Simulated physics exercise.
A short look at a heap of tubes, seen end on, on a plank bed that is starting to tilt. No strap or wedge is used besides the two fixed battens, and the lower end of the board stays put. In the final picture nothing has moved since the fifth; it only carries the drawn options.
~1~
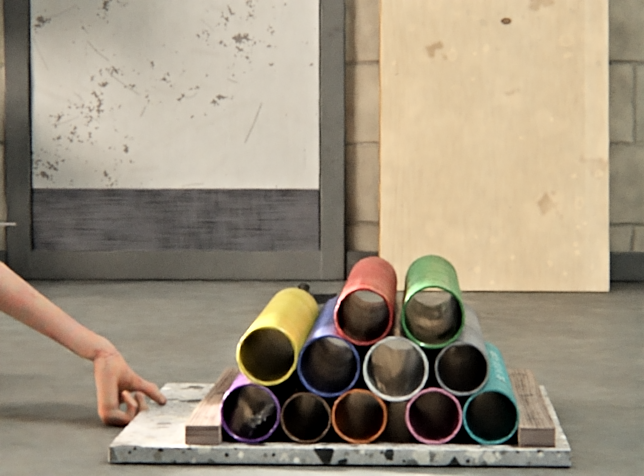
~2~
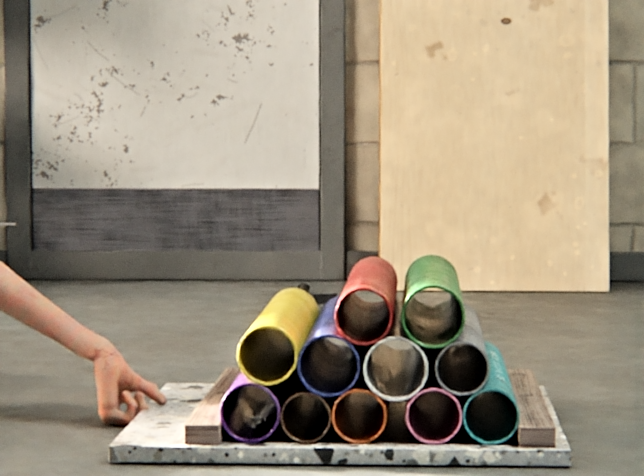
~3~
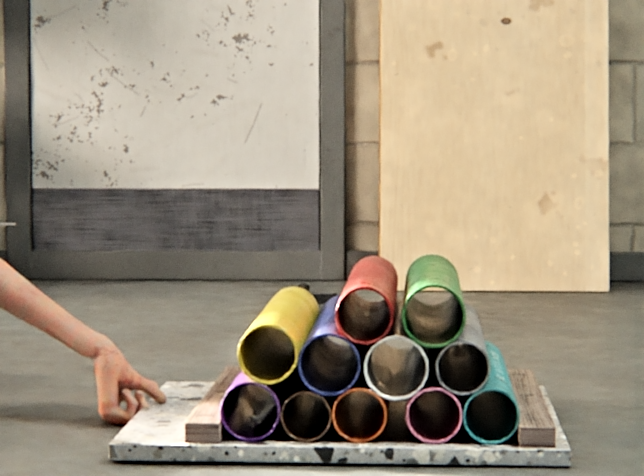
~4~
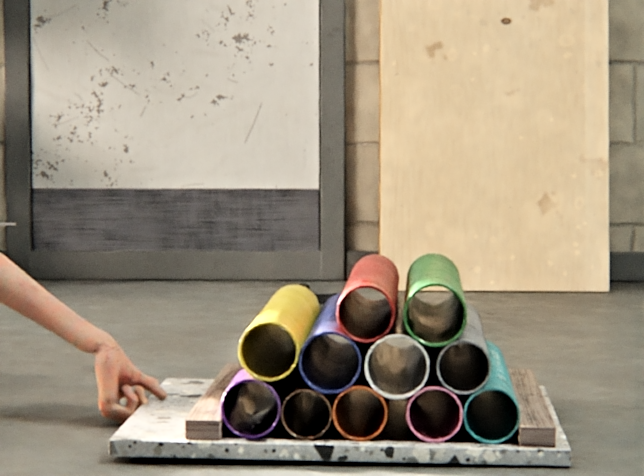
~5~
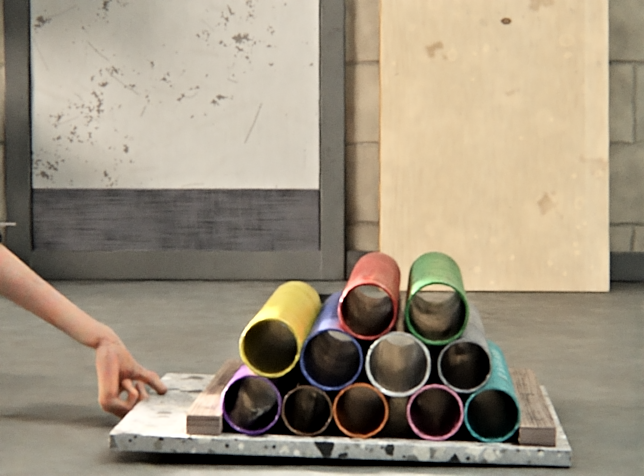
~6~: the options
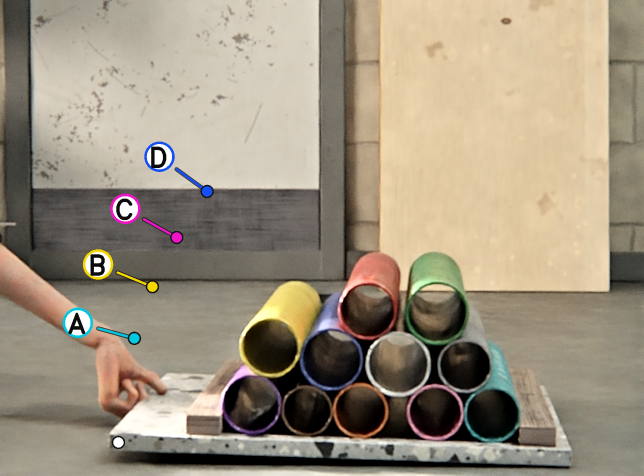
In this clip, colourful tubes sit stacked end on in a heap on a speckled board, with a hand at its left edge; the board's left side rises slightly, and the tubes tilt a little with it.
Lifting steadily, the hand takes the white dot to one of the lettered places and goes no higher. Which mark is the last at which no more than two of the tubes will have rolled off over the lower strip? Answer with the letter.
It can be raised to A.
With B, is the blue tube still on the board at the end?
The blue tube: No.
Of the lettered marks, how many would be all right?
One of them.
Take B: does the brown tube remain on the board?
Yes.
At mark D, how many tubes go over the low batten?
At D the number is six.
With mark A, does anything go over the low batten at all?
At A: No.
On the marked copy, A at (135, 338); B at (152, 287); C at (177, 237); D at (207, 191); the white dot at (118, 443).
With A. Early on, board at 12°.
Further on, board at 15°.
At the end, board at 15°, none over the low batten.
As for the rest, B six over the low batten; C six over the low batten; D six over the low batten.
